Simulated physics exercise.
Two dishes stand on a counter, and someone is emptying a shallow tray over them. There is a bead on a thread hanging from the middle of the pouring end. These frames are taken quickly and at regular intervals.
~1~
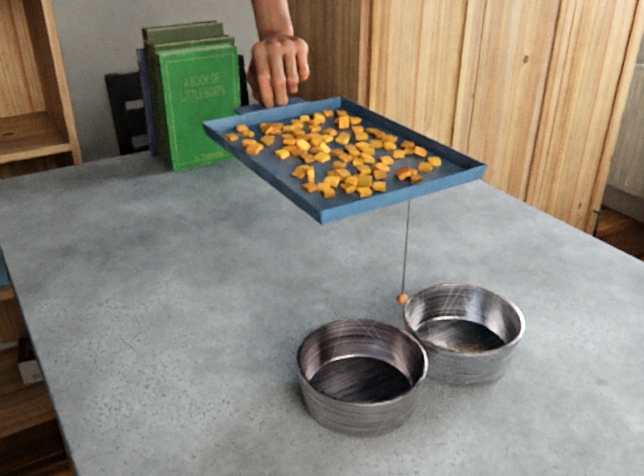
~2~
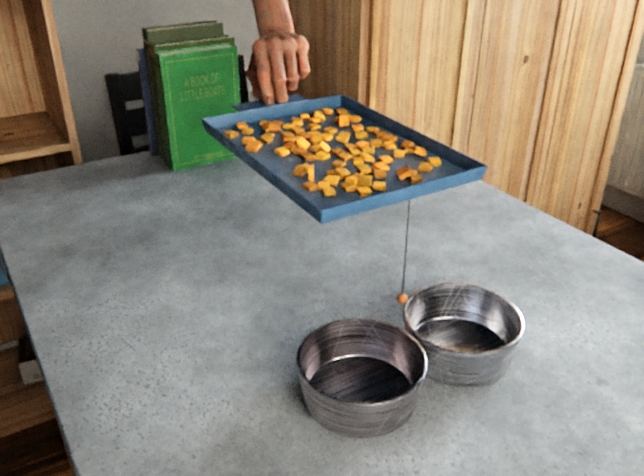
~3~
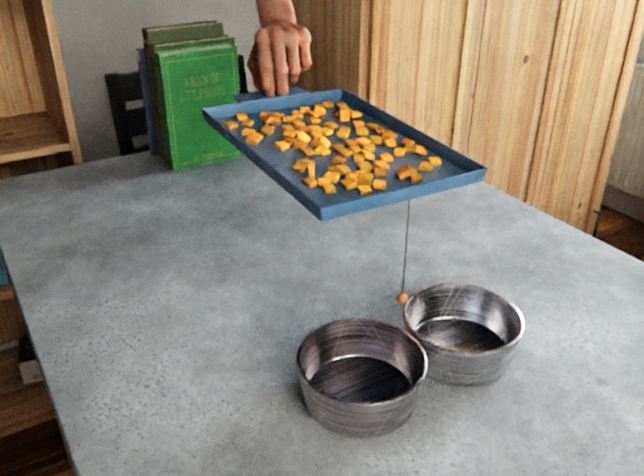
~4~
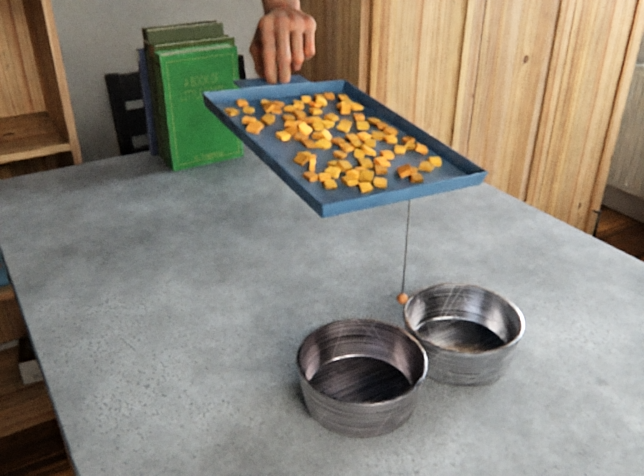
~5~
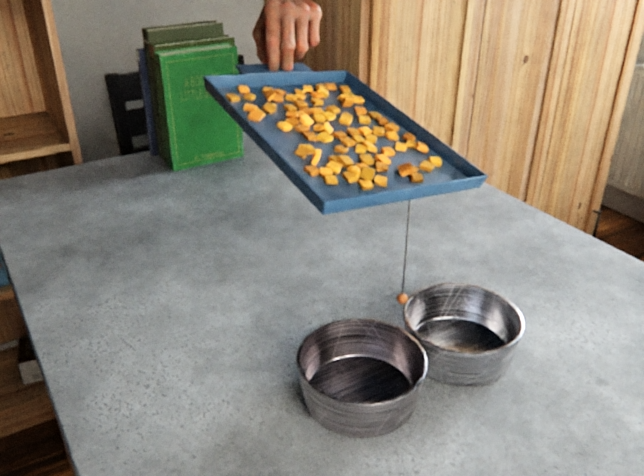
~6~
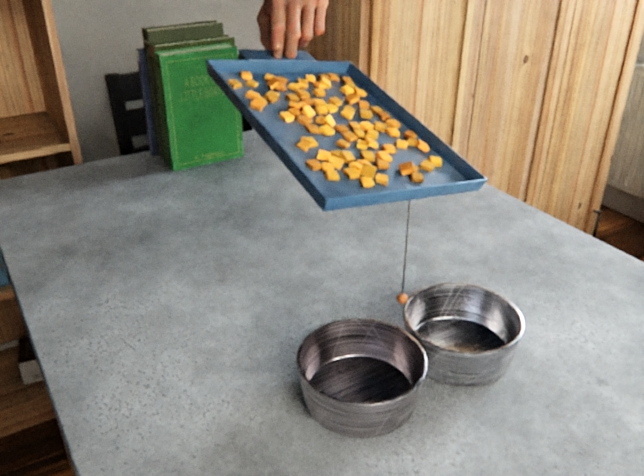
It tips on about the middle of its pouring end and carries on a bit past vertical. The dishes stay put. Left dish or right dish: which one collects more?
The right one.
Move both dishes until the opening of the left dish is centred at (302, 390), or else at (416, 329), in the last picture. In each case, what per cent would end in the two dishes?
Result: 10 % and 70 %.
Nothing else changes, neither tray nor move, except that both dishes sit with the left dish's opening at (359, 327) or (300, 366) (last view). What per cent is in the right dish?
90, then 10 %.
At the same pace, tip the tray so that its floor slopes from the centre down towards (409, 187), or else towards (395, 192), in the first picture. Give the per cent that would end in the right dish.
Case one near 70 %; case two near 50 %.
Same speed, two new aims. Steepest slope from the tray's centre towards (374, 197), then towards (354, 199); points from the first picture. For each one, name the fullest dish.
Results - the dish on the left side first, the dish on the left side second.
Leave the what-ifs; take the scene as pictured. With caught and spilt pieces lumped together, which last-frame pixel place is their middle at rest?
Last view, resting centre - approx. (460, 322).
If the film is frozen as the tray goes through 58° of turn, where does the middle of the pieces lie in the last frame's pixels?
Near the pixel (420, 141).
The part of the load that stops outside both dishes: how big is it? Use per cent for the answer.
Share: Approx. 50 %.
Soon after the last picture, tray tipped steeply; all on the tray.
A little later, tray tipped right over; most on the tray; a small part in the right dish; a stray few outside both; a small part in the air.
Later still, tray tipped past a quarter turn; about half in the right dish; about half outside both.
At rest, tray tipped past a quarter turn; none in the left dish; about half in the right dish; about half outside both.
